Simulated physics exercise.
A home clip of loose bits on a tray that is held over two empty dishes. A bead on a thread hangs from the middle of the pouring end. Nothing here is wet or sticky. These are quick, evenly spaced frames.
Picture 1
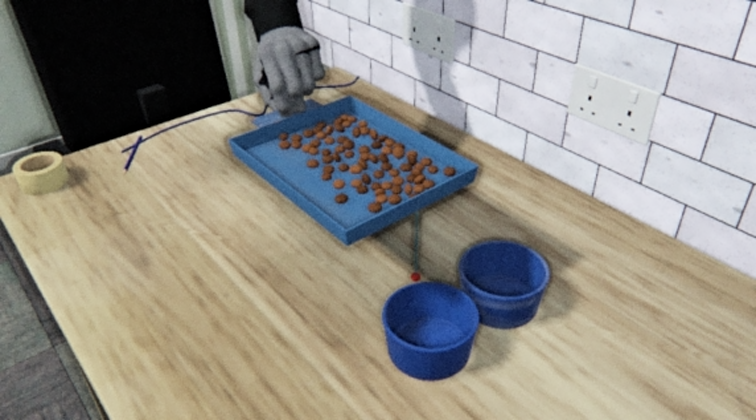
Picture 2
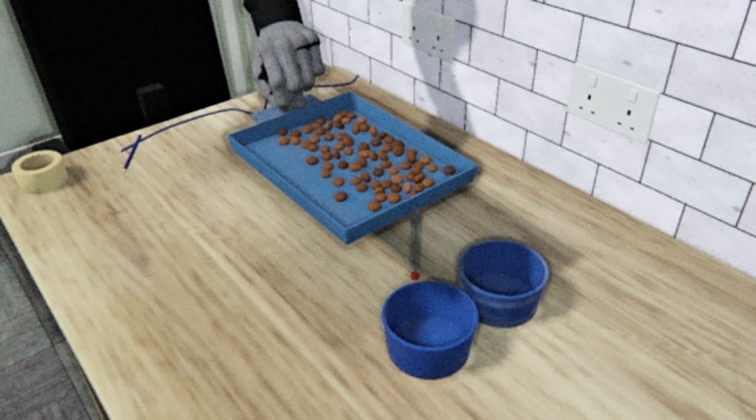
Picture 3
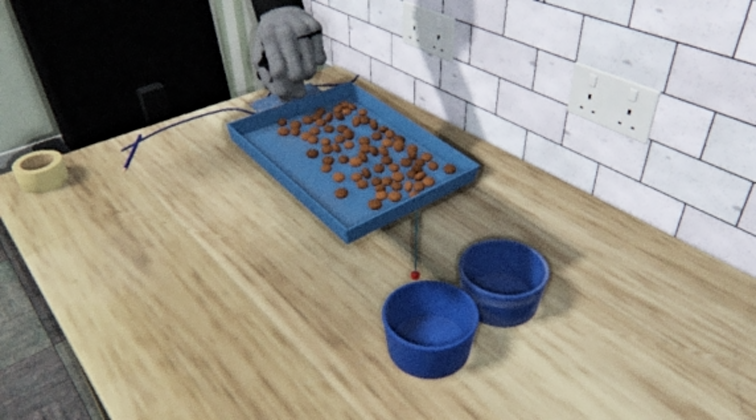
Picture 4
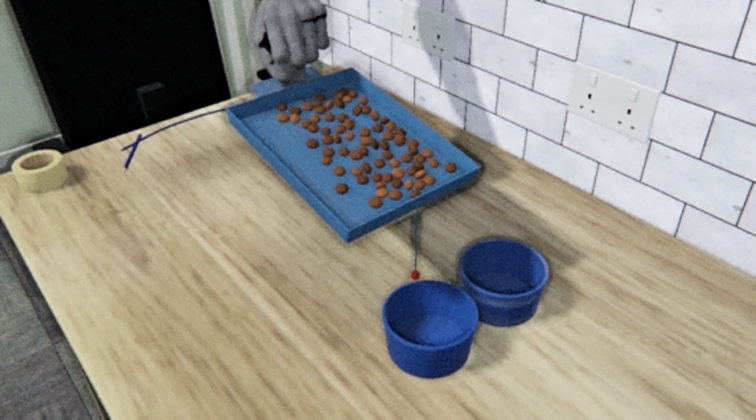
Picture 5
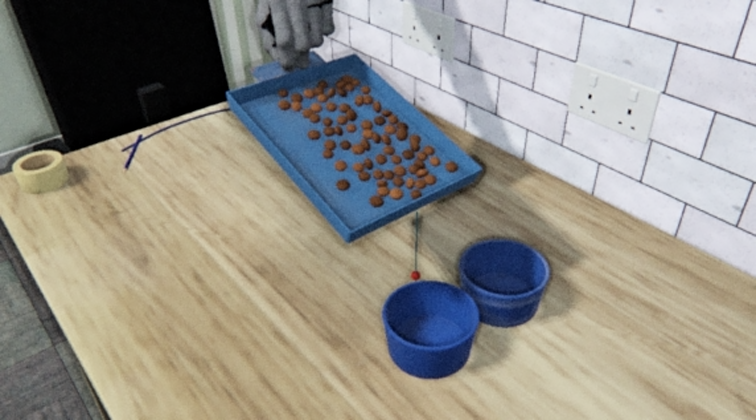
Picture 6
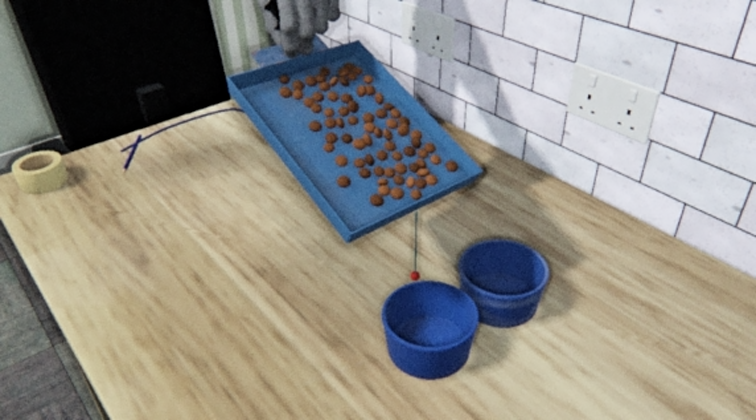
On a wooden worktop, a gloved hand raised the far end of a blue tray of small brown bits bit by bit, while two empty blue dishes stayed still near its lower end.
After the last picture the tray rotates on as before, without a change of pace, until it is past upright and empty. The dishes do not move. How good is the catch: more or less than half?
Caught overall: Over half.
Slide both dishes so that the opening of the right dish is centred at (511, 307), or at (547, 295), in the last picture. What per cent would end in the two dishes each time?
First some 40, then 20 per cent.
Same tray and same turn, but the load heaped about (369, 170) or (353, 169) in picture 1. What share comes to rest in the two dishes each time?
In turn 70 and 70 in a hundred.
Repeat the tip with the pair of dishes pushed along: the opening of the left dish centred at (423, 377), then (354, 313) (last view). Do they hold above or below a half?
At the first place less than half, at the second less than half.
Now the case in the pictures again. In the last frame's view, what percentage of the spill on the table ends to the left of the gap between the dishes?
Roughly 40 in a hundred.
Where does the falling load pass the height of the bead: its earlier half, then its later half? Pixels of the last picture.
Early half (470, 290), late half (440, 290).
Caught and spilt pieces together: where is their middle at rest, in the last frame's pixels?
Roughly at (449, 338).
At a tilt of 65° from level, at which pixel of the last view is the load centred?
Close to (429, 183).
Soon, tray tipped steeply; nearly all on the tray; a stray few in the air.
A while on, tray tipped past a quarter turn; about two thirds on the tray; a small part in the left dish; a small part in the right dish; a stray few outside both; about a quarter in the air.
Towards the end, tray tipped past a quarter turn; about half in the left dish; about a third in the right dish; about a quarter outside both.
Finally, tray tipped past a quarter turn; about half in the left dish; about a third in the right dish; about a quarter outside both.
